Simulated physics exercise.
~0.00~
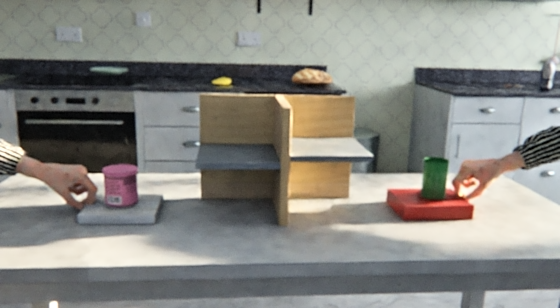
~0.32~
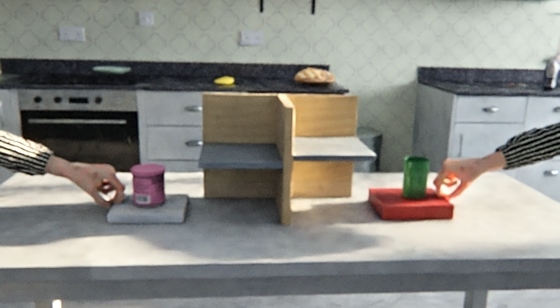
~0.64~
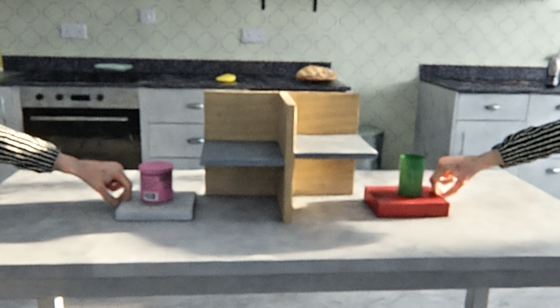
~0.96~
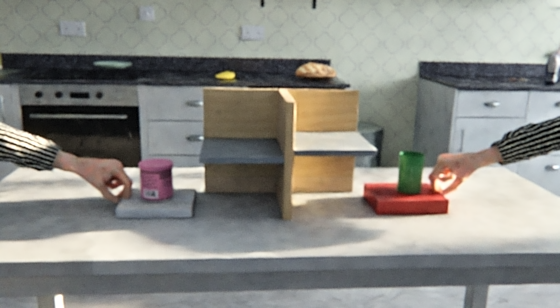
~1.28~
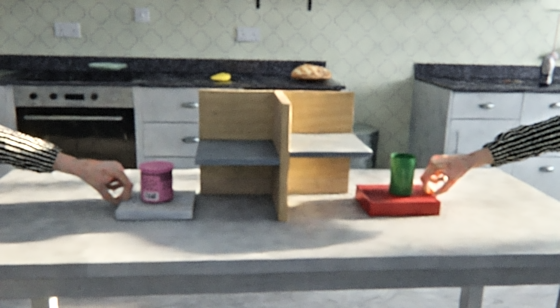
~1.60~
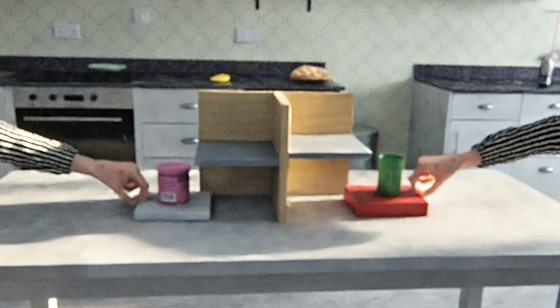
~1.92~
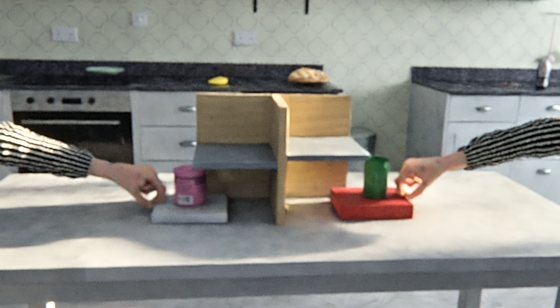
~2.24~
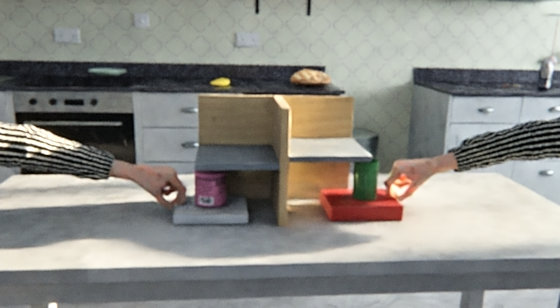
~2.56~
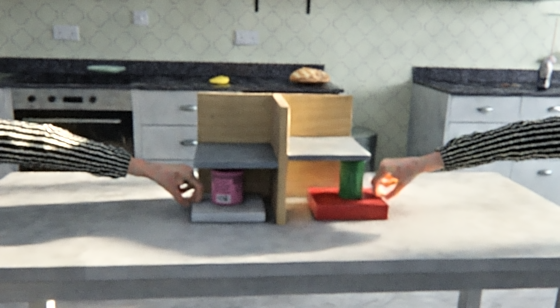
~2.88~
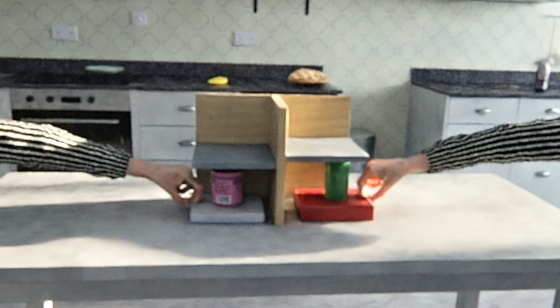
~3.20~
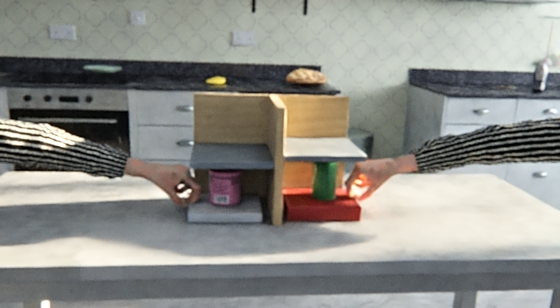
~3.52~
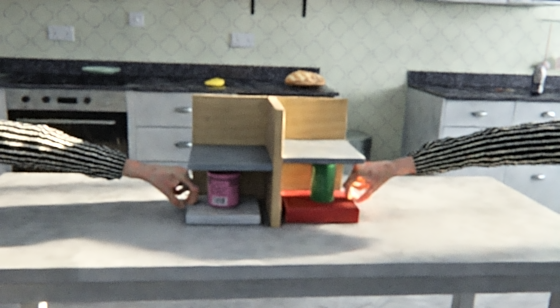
Two hands in striped sleeves reach in from either side of a pale table in a kitchen, seen from the front by a slightly swaying camera. The left hand holds a white board carrying a pink tin, the right a red tray carrying an upright green beaker, and between them stands a wooden divider with low grey shelves. Both hands slide their loads inward, pausing briefly before continuing. The pink tin passes beneath the left shelf and stops, while the red tray keeps moving left a little longer. Finally, both rest under the shelves, the tin and beaker still standing on their bases.
